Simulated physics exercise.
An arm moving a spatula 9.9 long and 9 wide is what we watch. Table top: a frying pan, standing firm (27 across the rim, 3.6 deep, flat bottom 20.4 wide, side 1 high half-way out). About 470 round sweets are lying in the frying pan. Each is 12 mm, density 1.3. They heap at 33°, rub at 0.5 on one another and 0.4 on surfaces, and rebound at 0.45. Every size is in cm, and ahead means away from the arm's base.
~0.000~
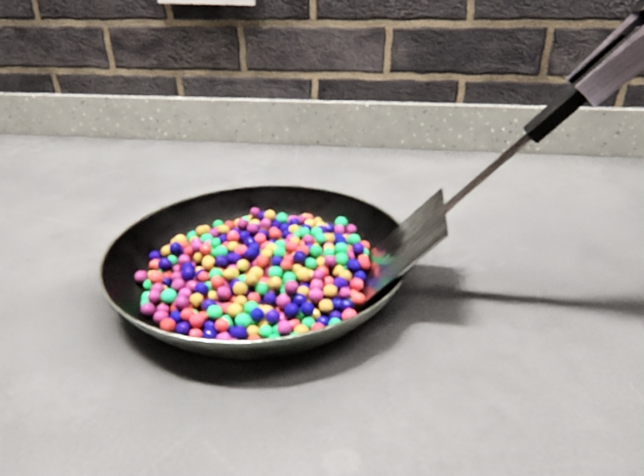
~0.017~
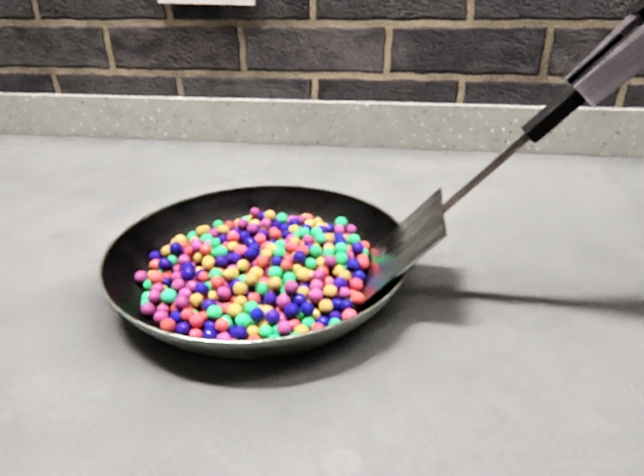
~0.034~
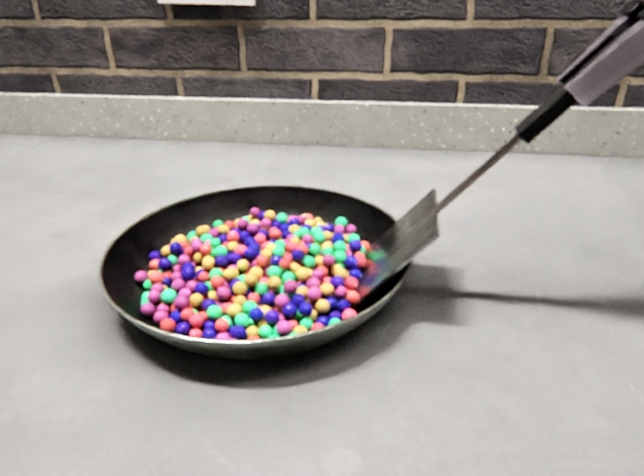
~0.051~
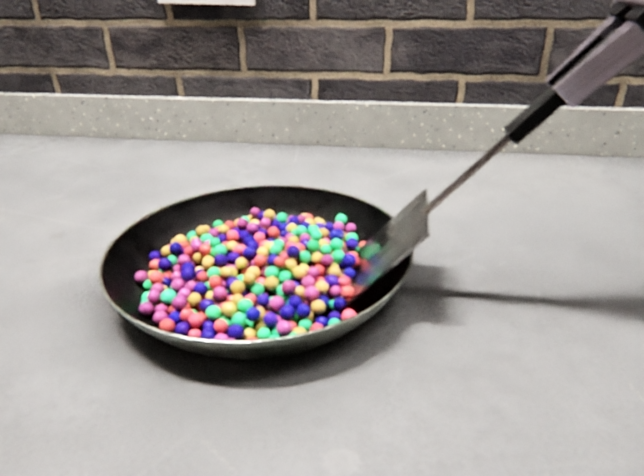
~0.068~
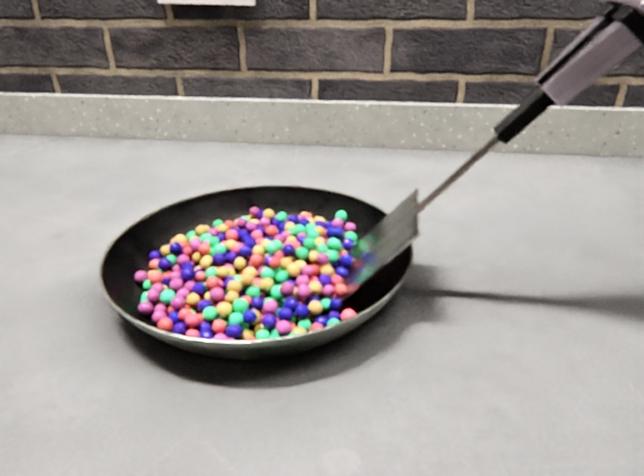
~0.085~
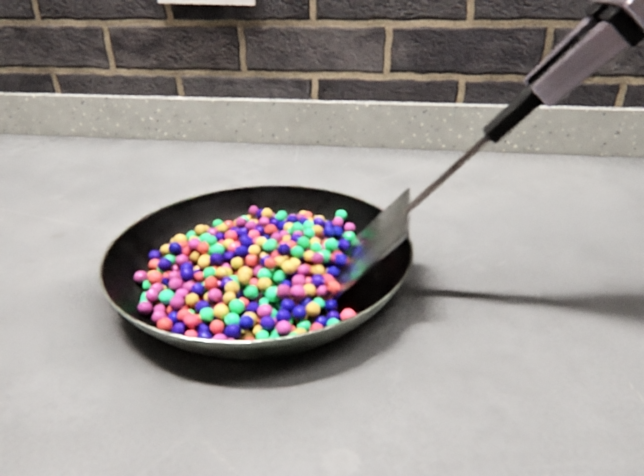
A spatula slides a short way left into the colourful round sweets in a frying pan.
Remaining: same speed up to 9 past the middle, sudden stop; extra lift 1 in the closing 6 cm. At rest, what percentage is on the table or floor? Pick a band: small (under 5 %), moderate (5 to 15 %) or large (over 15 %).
The share is moderate, 5 to 15 %.
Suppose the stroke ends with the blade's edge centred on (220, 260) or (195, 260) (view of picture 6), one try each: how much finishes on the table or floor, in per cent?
Respectively about 0 and 0 percent end on the table or floor.
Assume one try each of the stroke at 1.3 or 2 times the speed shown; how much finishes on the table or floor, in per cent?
Around 10 per cent and around 20 per cent.
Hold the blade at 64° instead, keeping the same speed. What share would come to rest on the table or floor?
I'd expect near 15 percent then.
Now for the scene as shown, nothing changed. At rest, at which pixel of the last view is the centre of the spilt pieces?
It ends up around (108, 257).
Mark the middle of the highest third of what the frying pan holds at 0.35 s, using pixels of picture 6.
Around (196, 241).
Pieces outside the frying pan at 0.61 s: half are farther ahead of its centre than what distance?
About 16 cm.
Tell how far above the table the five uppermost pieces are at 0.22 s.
Roughly 4 cm above the table.
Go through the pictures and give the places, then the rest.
The spatula top edge at (445, 209), sloping 49°; upper third of the load around (268, 253), from x 140 to 365, top at y 215; 469 in the frying pan, in the first picture.
The spatula top edge at (443, 209), sloping 49°; upper third of the load around (268, 253), from x 140 to 365, top at y 215, in the second picture.
The spatula top edge at (437, 210), sloping 49°; upper third of the load around (272, 252), from x 140 to 365, top at y 215, in the third picture.
The spatula top edge at (427, 210), sloping 49°; upper third of the load around (271, 252), from x 140 to 365, top at y 215, in the fourth picture.
The spatula top edge at (418, 210), sloping 49°; upper third of the load around (270, 251), from x 140 to 365, top at y 210, in the fifth picture.
The spatula top edge at (409, 209), sloping 49°; upper third of the load around (265, 248), from x 140 to 360, top at y 210; 469 in the frying pan, in the sixth picture.
After 0.22 s, sloping 49°, highest piece 4 above the table; 469 in the frying pan.
After 0.35 s, sloping 49°, highest piece 5 above the table; 469 in the frying pan.
After 0.61 s, sloping 49°, highest piece 6 above the table; 435 in the frying pan, 31 on the table or floor, 3 on the blade or in flight.
After 1.66 s, sloping 49°, highest piece 6 above the table; 432 in the frying pan, 37 on the table or floor.
In the end, 432 in the frying pan, 37 on the table or floor. That is 8 % on the table or floor.
